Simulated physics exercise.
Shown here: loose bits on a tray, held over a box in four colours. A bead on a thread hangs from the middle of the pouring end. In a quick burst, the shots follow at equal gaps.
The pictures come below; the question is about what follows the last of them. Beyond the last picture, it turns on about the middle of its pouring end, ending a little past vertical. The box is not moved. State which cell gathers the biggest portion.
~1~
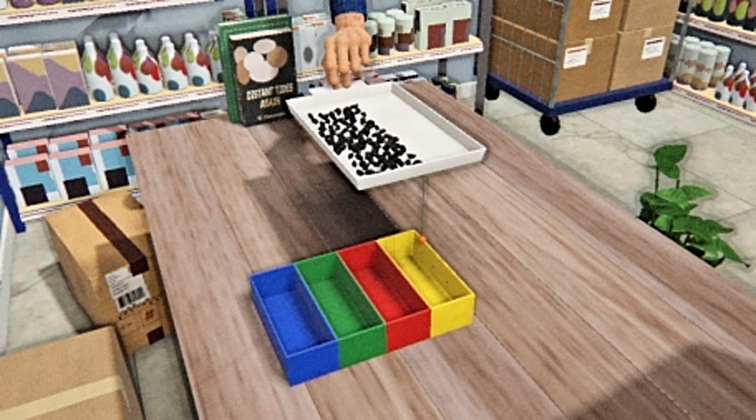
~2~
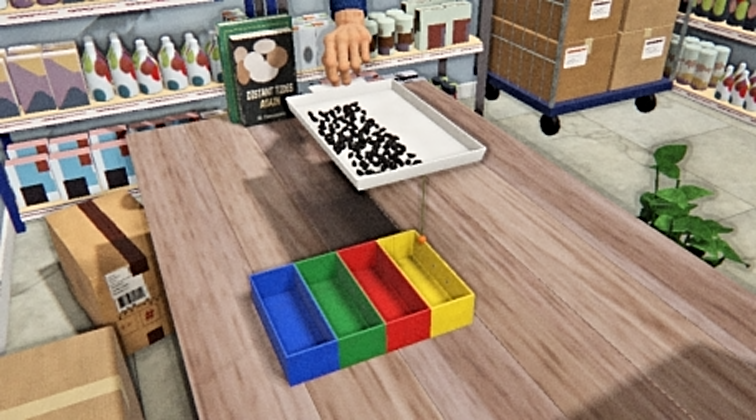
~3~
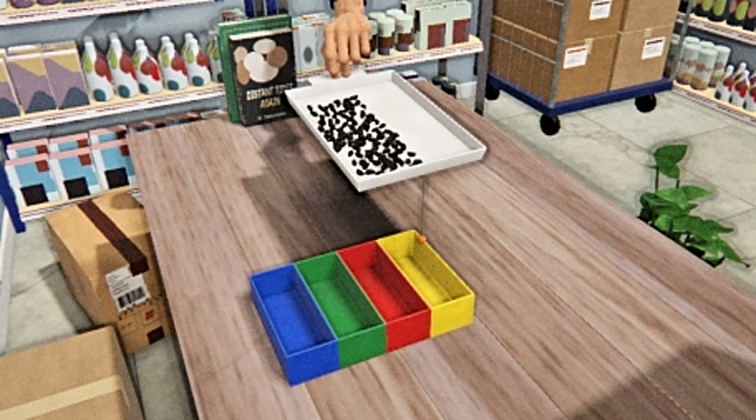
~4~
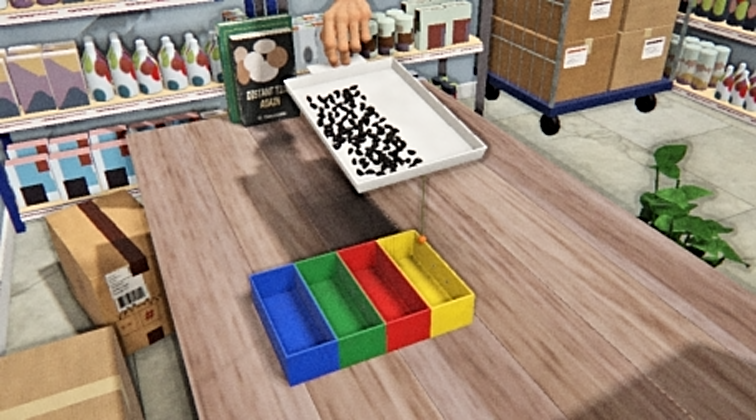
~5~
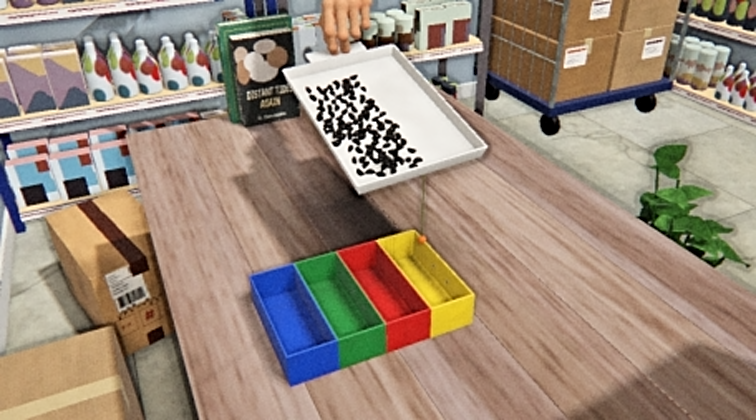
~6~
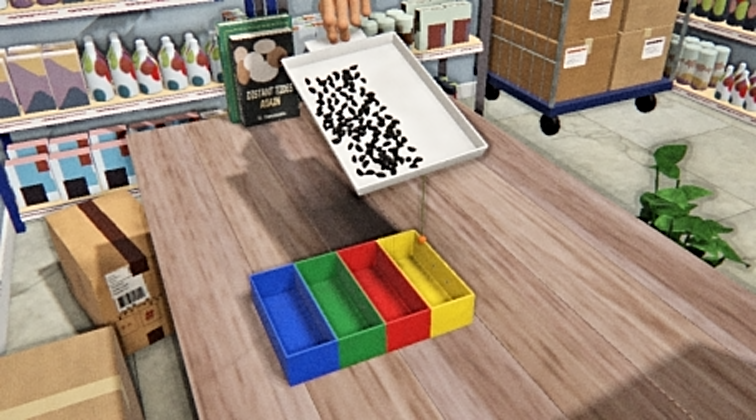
It is the red cell.
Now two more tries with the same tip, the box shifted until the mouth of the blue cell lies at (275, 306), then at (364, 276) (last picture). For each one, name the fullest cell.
First place: The red one; second place: The blue one.
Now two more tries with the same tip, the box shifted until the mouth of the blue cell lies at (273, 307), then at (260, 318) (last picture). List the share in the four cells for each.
Around 90 per cent for the first position, around 90 per cent for the second.
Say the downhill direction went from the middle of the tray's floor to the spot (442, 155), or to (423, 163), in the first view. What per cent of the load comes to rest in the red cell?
Roughly 0 percent first and 10 percent second.
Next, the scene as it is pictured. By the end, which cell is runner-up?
Place 2: The cell in yellow.
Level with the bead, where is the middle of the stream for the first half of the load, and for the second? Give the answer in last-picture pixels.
First part (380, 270), rest (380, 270).
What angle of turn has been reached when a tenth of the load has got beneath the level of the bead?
Somewhere near 110°.
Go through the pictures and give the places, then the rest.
The first picture shows corners of the pouring end near (359, 177) and (482, 148), level; middle of the load near (361, 140), black beans; bead on its thread near (422, 240); blue cell near (313, 360); green cell near (362, 344); red cell near (409, 328); yellow cell near (452, 313).
The second picture shows corners of the pouring end near (359, 178) and (482, 148), level; middle of the load near (361, 138).
The third picture shows corners of the pouring end near (359, 179) and (482, 147), tipped barely, lowest at the left corner; middle of the load near (361, 135).
The fourth picture shows corners of the pouring end near (359, 181) and (482, 146), tipped a little, lowest at the left corner; middle of the load near (361, 130).
The fifth picture shows corners of the pouring end near (359, 183) and (483, 146), tipped a little, lowest at the left corner; middle of the load near (361, 126).
The sixth picture shows corners of the pouring end near (359, 185) and (483, 145), tipped clearly, lowest at the left corner; middle of the load near (361, 121); blue cell near (313, 360); green cell near (362, 344); red cell near (409, 328); yellow cell near (452, 313).
Shortly afterwards, tray tipped steeply; all but a few on the tray; only a few falling or outside the box.
Next, tray tipped right over; all but a few on the tray; only a few in the red cell; only a few in the green cell; only a few falling or outside the box.
Some moments later, tray tipped past a quarter turn; near two thirds in the red cell; near a quarter in the yellow cell; a little in the green cell; only a few falling or outside the box.
In the end, tray tipped past a quarter turn; near two thirds in the red cell; near a quarter in the yellow cell; a little in the green cell; none at all in the blue cell; only a few outside the box.
